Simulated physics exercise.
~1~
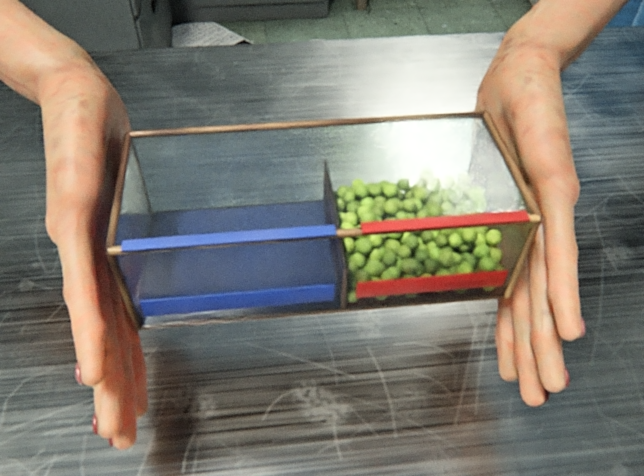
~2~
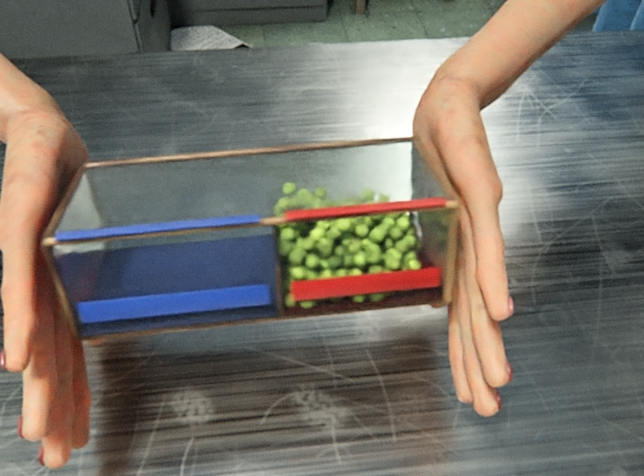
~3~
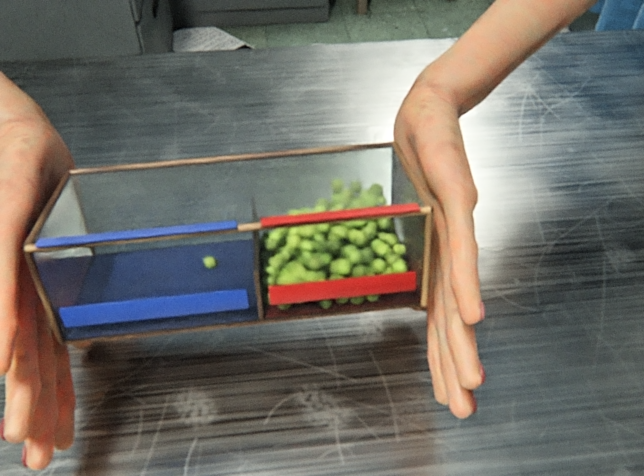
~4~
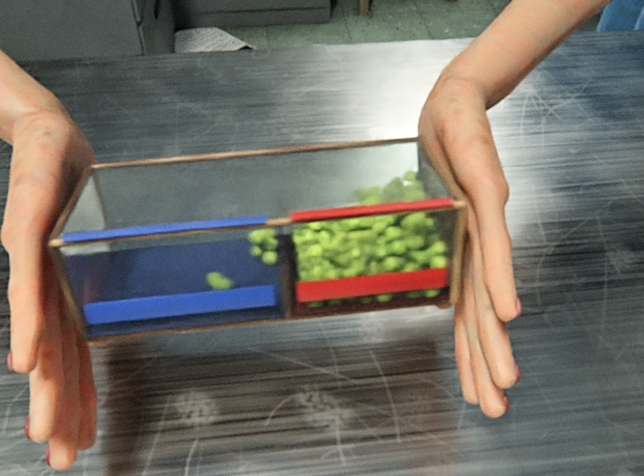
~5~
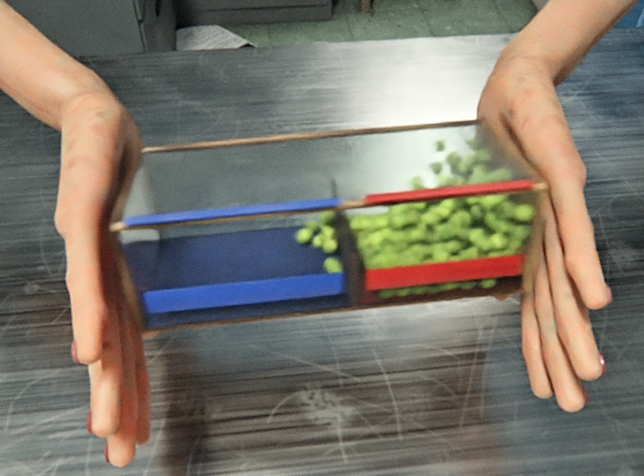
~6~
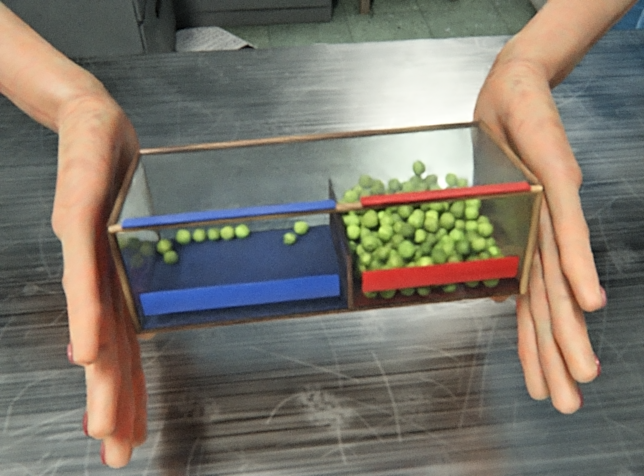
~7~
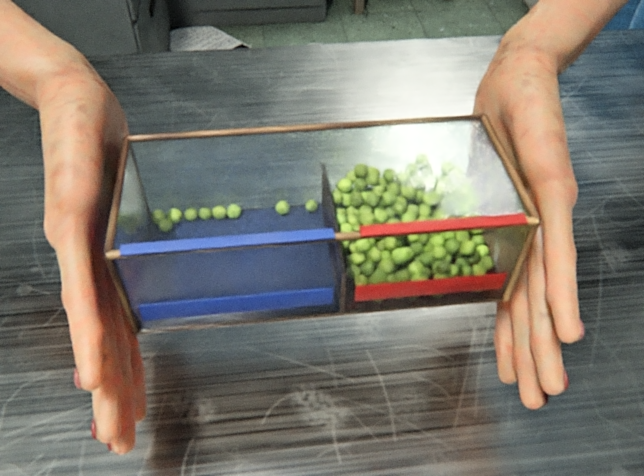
In the video, two hands hold a clear box of green peas, all in the red-marked right compartment, and shift it left and then right while tilting it. A few peas cross the partition into the blue-marked left compartment, where they remain as the box levels, most staying right.
